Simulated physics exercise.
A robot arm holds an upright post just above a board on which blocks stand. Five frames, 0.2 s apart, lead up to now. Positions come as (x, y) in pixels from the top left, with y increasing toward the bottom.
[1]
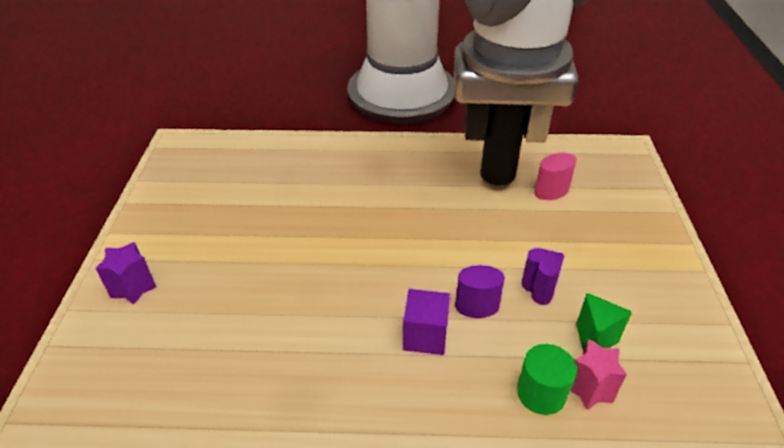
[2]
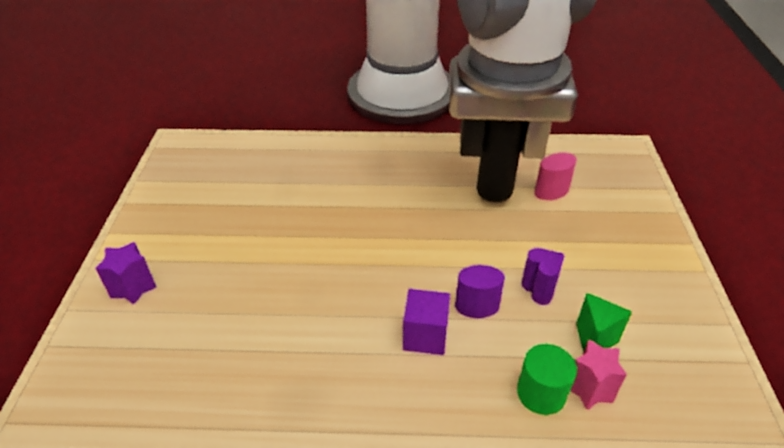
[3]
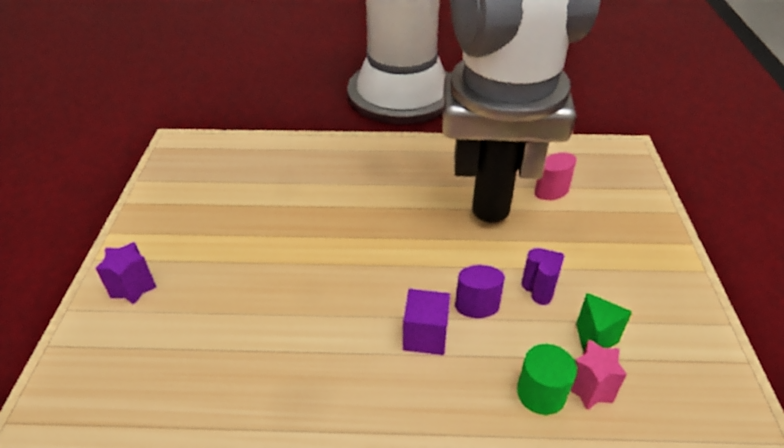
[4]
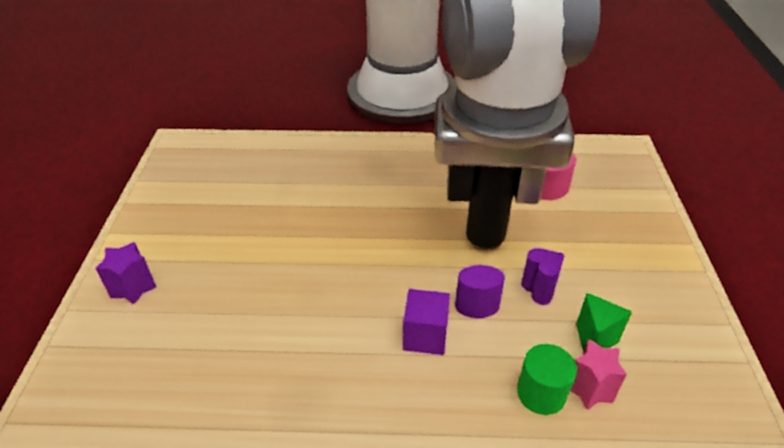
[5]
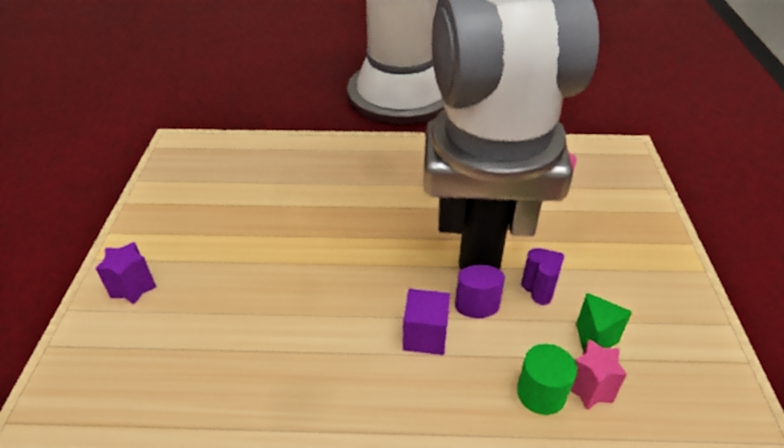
A robot arm moved its black post steadily forward and slightly left across the wooden board, ending just behind the purple rounded block, while the scattered purple, green and pink blocks stayed still.
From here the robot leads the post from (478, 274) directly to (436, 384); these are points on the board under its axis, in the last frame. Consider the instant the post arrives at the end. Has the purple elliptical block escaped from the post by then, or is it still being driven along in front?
The purple elliptical block slips off.
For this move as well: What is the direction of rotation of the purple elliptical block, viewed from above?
The twist is anticlockwise.
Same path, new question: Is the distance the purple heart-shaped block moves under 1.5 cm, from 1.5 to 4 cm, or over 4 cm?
It travels less than 1.5 cm.
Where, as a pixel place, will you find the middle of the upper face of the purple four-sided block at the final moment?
At pixel (394, 334).
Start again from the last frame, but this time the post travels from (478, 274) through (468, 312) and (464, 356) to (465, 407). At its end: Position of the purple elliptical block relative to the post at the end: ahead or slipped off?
In front, still.
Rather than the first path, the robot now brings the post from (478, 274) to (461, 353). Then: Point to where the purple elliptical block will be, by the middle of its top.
It is at (473, 361).
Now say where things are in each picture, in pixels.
Tip of the post (498, 176), middles of tops, purple four-sided block (427, 306), purple elliptical block (482, 276), purple heart-shaped block (547, 260), in the first frame.
Post (495, 192), nothing pushed, in the second frame.
Post (491, 211), nothing pushed, in the third frame.
Post (486, 236), nothing pushed, in the fourth frame.
Post (479, 266), purple four-sided block (427, 306), purple elliptical block (482, 276), purple heart-shaped block (547, 260), in the fifth frame.
The first path, step by step. One third of the way, post (467, 301); purple elliptical block (477, 310), turned 20° anticlockwise.
Two thirds of the way, post (454, 337); purple four-sided block (405, 323), turned 40° clockwise; purple elliptical block (477, 349), turned 55° anticlockwise.
At the end, post (437, 377); purple four-sided block (394, 334), turned 95° clockwise; purple elliptical block (483, 370), turned 80° anticlockwise; purple heart-shaped block unmoved.
